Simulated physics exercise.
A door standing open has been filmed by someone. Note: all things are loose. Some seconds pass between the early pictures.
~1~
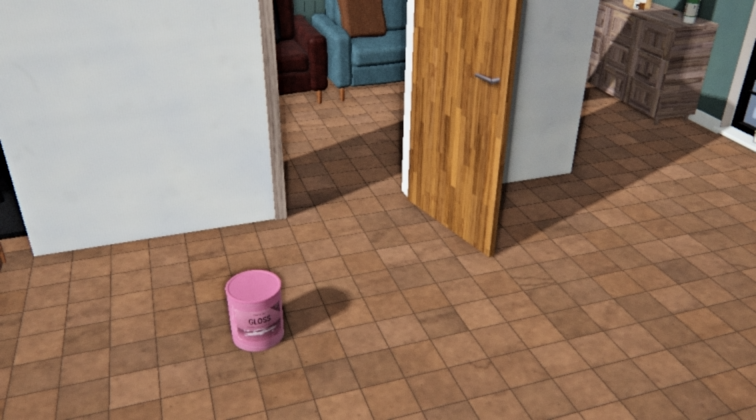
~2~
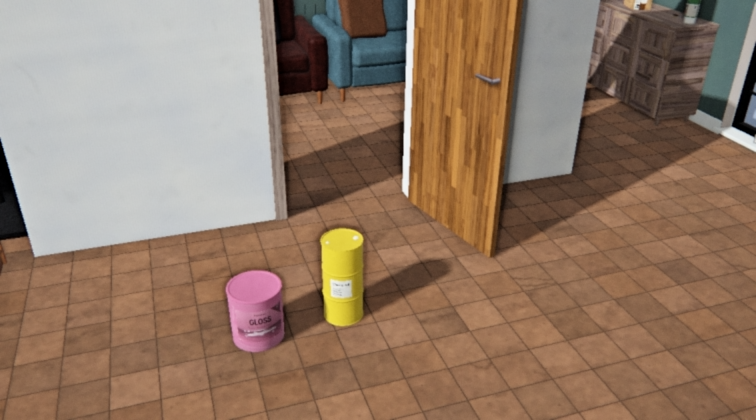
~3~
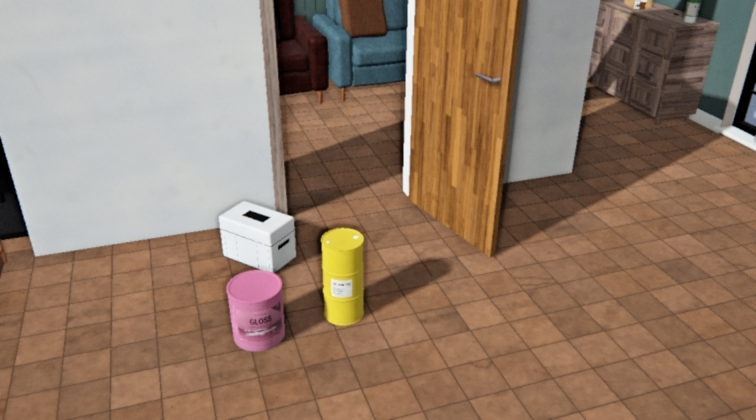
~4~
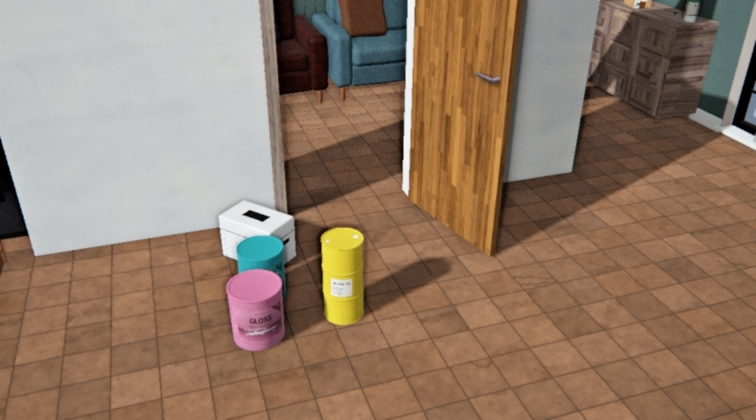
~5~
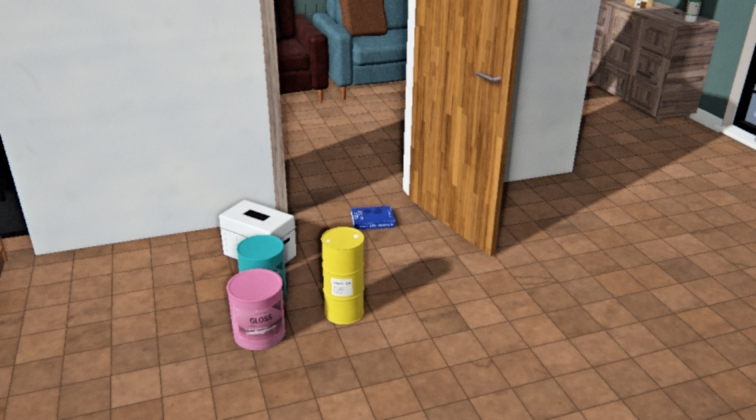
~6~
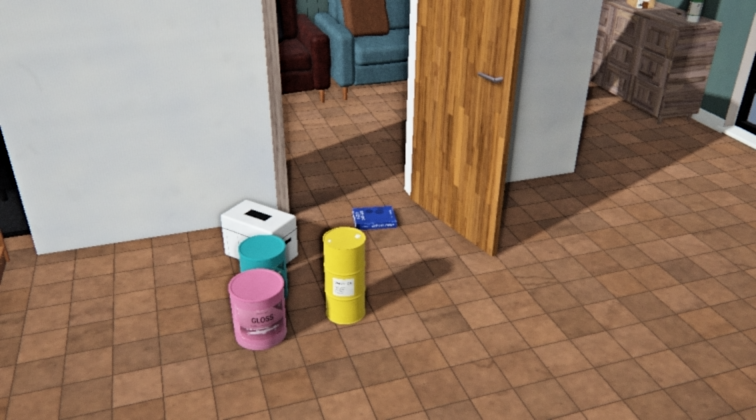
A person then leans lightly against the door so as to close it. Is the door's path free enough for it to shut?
The door will fit snugly into its frame.
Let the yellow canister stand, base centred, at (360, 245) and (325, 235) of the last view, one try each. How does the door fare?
Try one: Gets held up; try two: Gets held up.
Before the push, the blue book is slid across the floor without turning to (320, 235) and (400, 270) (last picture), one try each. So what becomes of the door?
Well, on try one it is halted early, and on try two it completes its arc.
Then, 0.90 s later than the last frame, door 75° open.
Then, 1.50 s later than the last frame, door 43° open; blue book moved a little near (361, 214).
Then, 1.80 s later than the last frame, door 29° open; blue book moved about its own width near (348, 210).
Then, 2.30 s later than the last frame, door 6° open; blue book moved about its own width near (335, 203).
When it is over, door 0° open; moved from the start, blue book; the other 4 as before. End places, in pixels of the last picture, blue book near (332, 198).
